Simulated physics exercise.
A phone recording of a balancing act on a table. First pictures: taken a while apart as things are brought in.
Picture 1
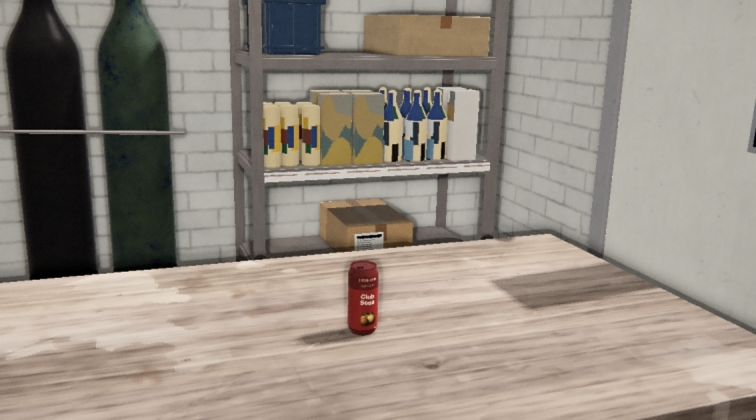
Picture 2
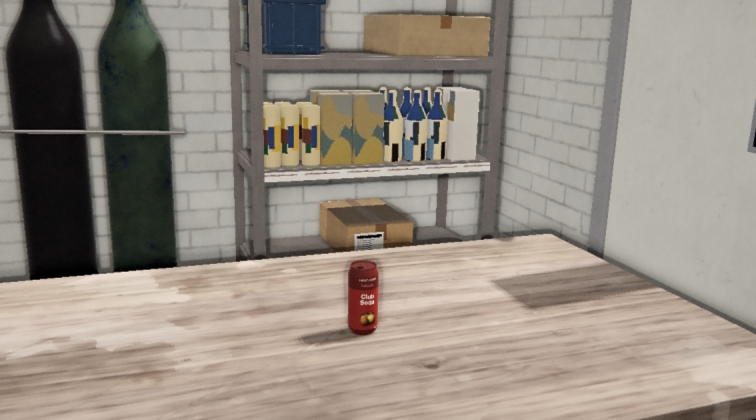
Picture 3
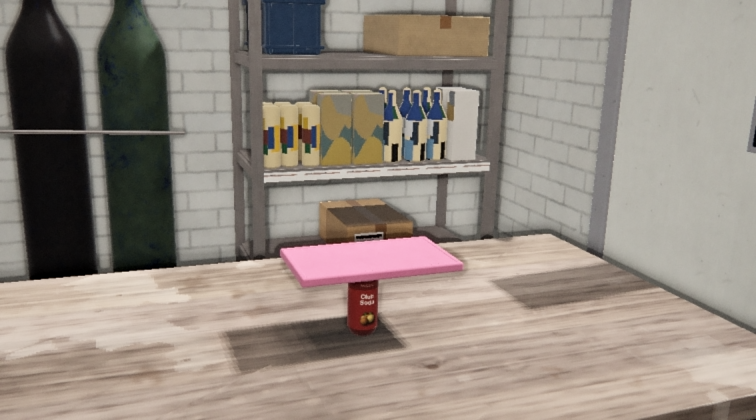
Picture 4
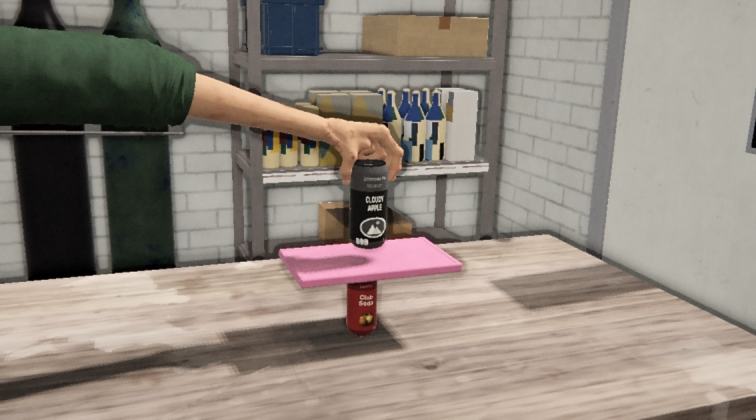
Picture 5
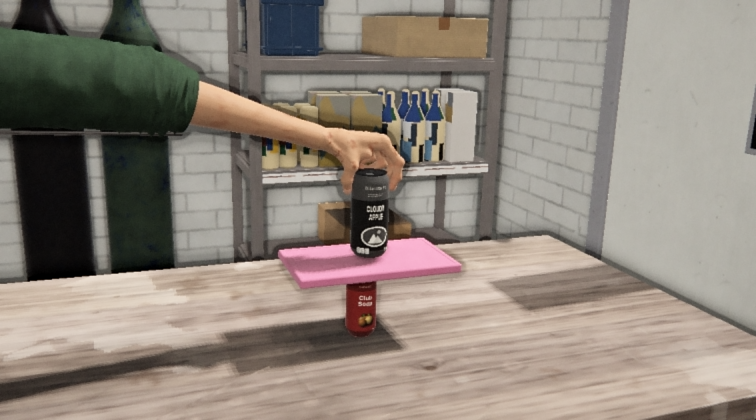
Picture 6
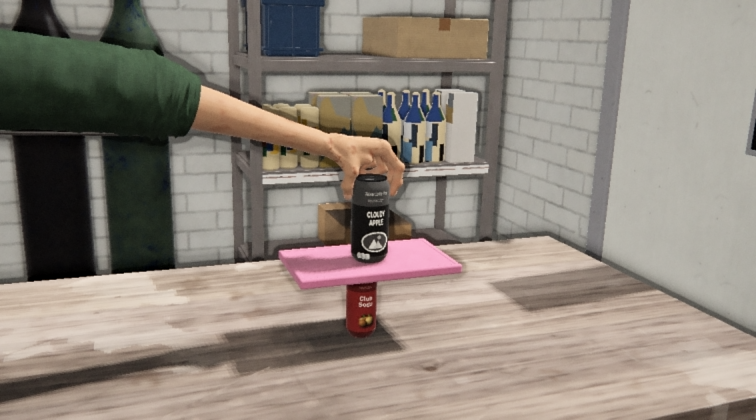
The video shows a red can standing on a wooden table, then a pink board resting across its top, and a hand reaching in from the left and lowering a black can onto the board, keeping hold of it.
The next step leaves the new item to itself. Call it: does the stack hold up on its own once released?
Holds up.
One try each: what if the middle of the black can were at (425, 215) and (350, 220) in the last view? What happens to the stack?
Try one: The stack collapses; try two: The stack remains standing.
Then, 0.20 s later than the last frame, all is still.
Then, 0.40 s later than the last frame, black can resting near (370, 219).
When it is over, all 3 as before. End places, in pixels of the last picture, black can near (370, 219). The stack stays up.
